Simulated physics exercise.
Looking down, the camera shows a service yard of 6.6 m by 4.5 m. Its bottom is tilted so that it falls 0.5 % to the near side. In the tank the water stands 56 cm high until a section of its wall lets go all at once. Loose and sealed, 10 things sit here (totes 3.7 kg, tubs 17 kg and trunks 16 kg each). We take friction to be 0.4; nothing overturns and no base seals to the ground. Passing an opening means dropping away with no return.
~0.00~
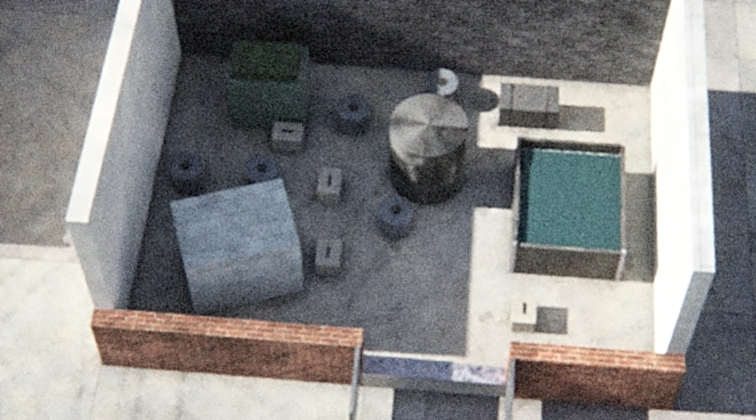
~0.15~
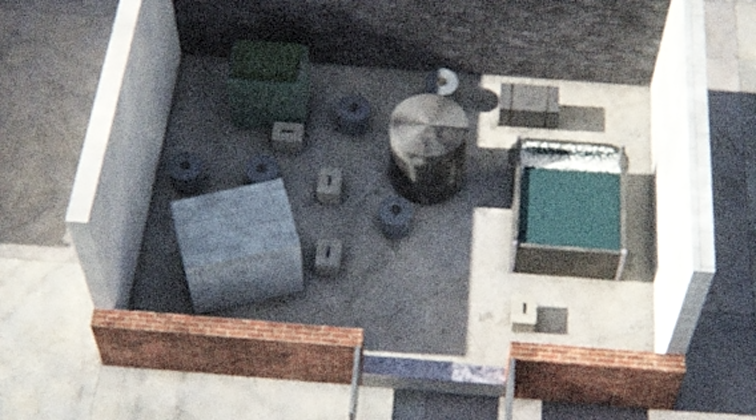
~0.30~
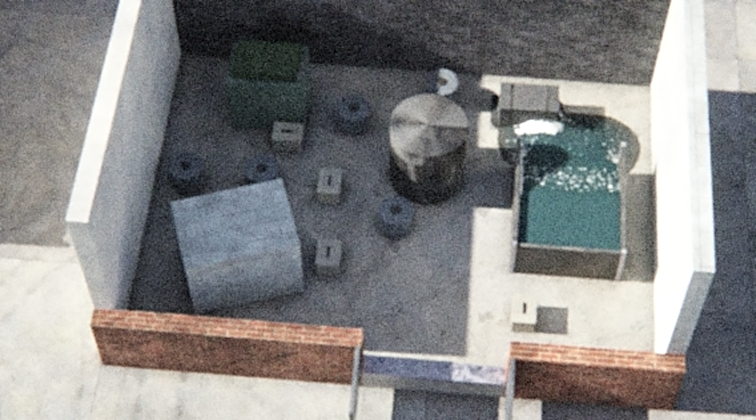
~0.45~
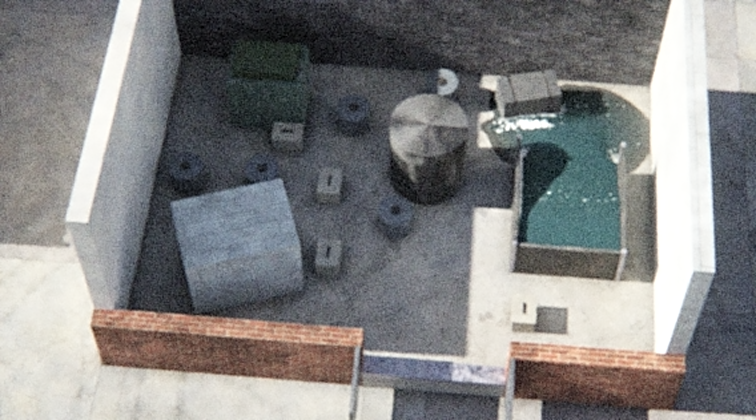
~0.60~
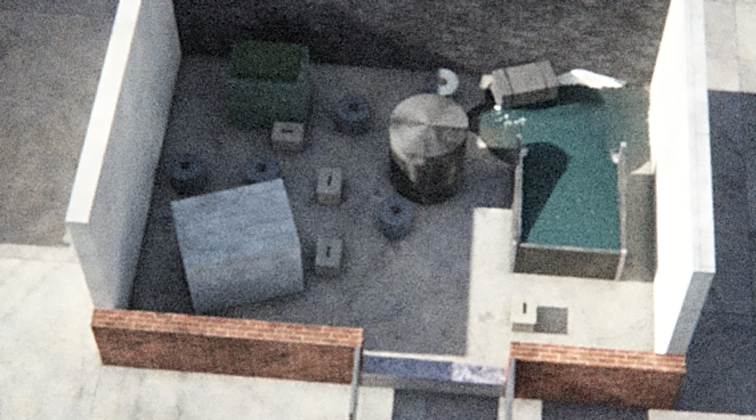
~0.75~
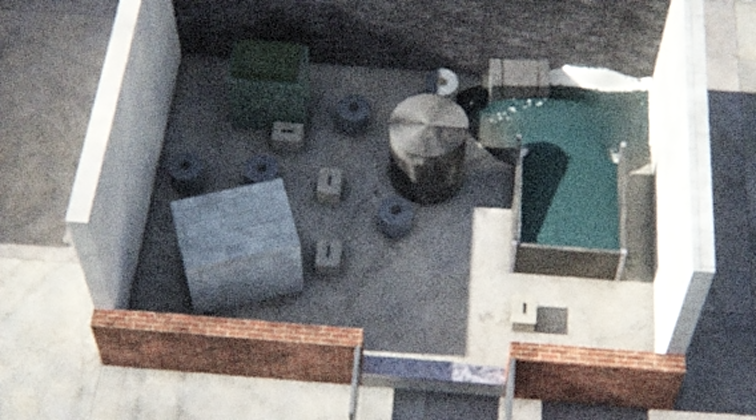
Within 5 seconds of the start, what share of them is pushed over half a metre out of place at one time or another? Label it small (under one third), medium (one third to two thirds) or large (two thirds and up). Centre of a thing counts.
Medium.
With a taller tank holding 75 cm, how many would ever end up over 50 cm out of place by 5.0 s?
Then the count would be 9.
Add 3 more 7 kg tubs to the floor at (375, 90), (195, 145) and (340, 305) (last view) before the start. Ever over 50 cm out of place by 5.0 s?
Beyond it, within it, within it.
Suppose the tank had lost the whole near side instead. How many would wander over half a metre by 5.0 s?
The answer would then be 2.
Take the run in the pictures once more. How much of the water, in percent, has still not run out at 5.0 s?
Somewhere near 100 percent, give or take.
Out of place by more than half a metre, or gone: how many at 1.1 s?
Tally: 1.
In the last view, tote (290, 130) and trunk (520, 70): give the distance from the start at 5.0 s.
Taking them in turn, I get 80 cm for the first and 300 cm for the second.
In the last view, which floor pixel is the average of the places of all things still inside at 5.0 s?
Averaged position, last view: Near pixel (317, 198).
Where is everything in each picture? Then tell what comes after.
The first picture shows a trunk at (530, 97) rests on the ground; a tote at (524, 309) rests on the ground; 2.1 m2 under water; 0 of 10 have shifted.
The second picture shows a trunk at (530, 97), on the bottom; a tote at (524, 309), on the bottom; 2.8 m2 under water; 0 of 10 have shifted.
The third picture shows a trunk at (530, 97), on the bottom; a tote at (524, 309), on the bottom; 3.5 m2 under water; 0 of 10 have shifted.
The fourth picture shows a trunk at (529, 86) rests on the ground, 17 cm from its start; a tote at (524, 309) rests on the ground; water covers 4.4 m2; 1 of 10 have shifted.
The fifth picture shows a trunk at (526, 78) rests on the ground, 32 cm from its start; a tote at (524, 309), on the bottom; 5.3 m2 under water; 1 of 10 have shifted.
The sixth picture shows a trunk at (520, 72) rests on the ground, 42 cm from its start; a tote at (524, 309), on the bottom; 5.8 m2 under water; 1 of 10 have shifted.
After 1.1 s 1 of 10 are over 50 cm from their spots; 1 afloat.
After 2.2 s 2 of 10 are over 50 cm from their spots; 1 afloat.
After 3.5 s 3 of 10 are over 50 cm from their spots; 1 afloat.
After 5.0 s 5 of 10 are over 50 cm from their spots, and 5 have been at some point; 2 afloat.
